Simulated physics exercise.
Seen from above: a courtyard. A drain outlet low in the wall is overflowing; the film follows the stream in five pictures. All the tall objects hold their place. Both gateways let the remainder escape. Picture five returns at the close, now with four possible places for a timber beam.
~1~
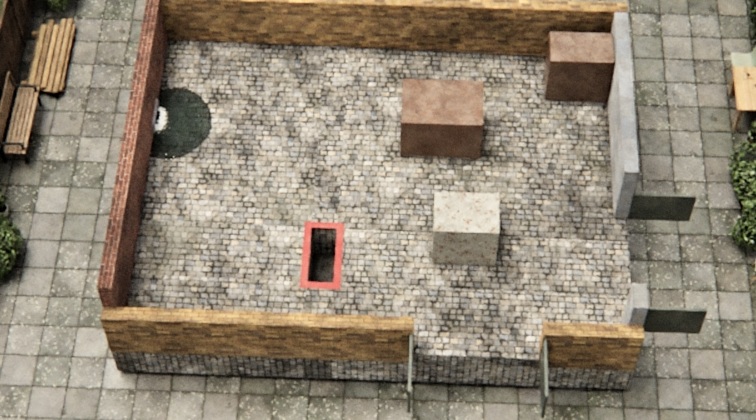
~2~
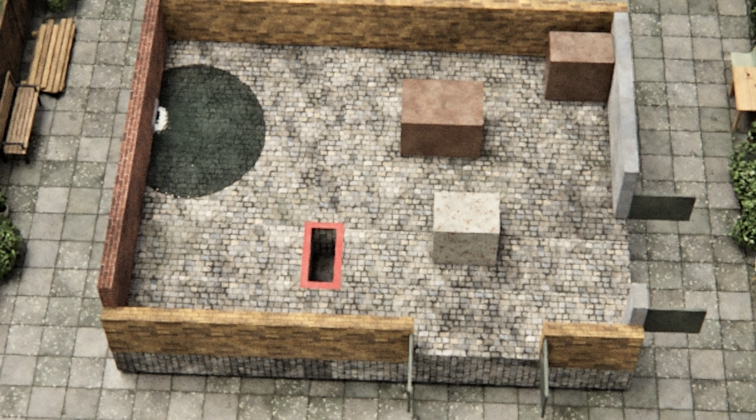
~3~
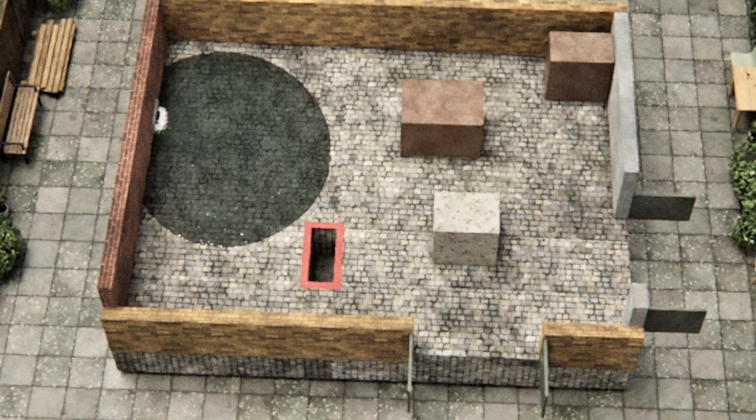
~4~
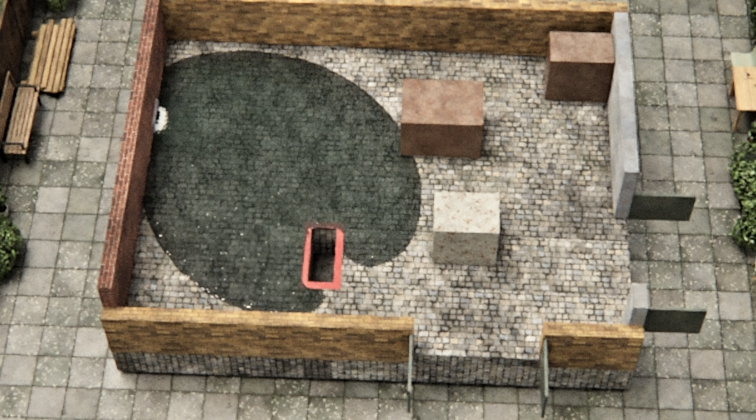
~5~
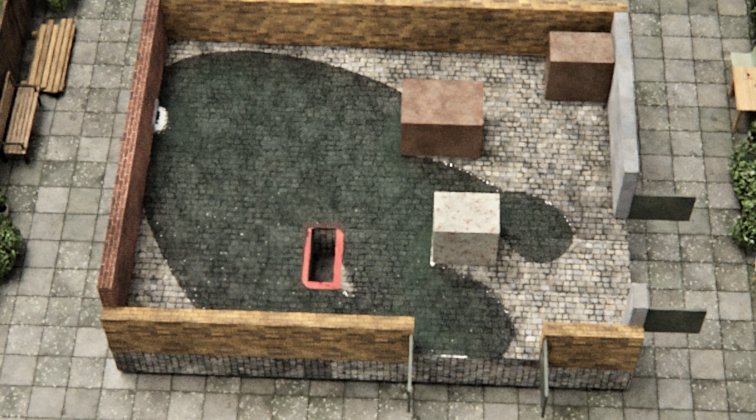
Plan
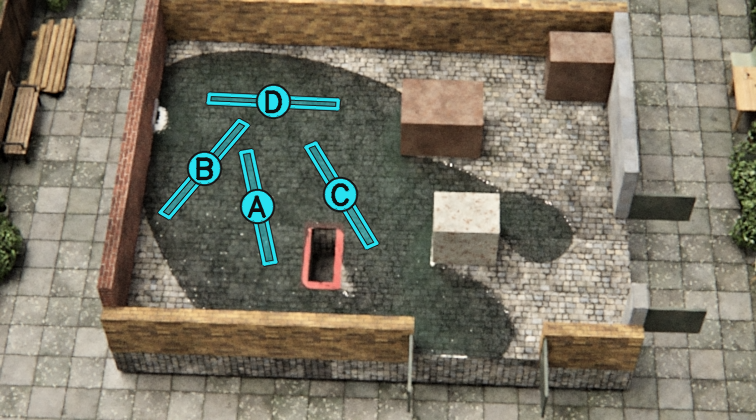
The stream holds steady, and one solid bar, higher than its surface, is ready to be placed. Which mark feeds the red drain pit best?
It is C.
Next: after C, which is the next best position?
It is D.
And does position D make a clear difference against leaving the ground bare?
No.
On the marked copy, A from (246, 151) to (270, 263); B from (164, 215) to (243, 122); C from (310, 145) to (371, 245); D from (208, 98) to (337, 104).
With A, about 5 % of the stream goes into the red drain pit, about 95 % out by the gates.
With B, next to none of the stream goes into the red drain pit, about 98 % out by the gates.
With C, about 40 % of the stream goes into the red drain pit, about 60 % out by the gates.
With D, about 26 % of the stream goes into the red drain pit, about 74 % out by the gates.
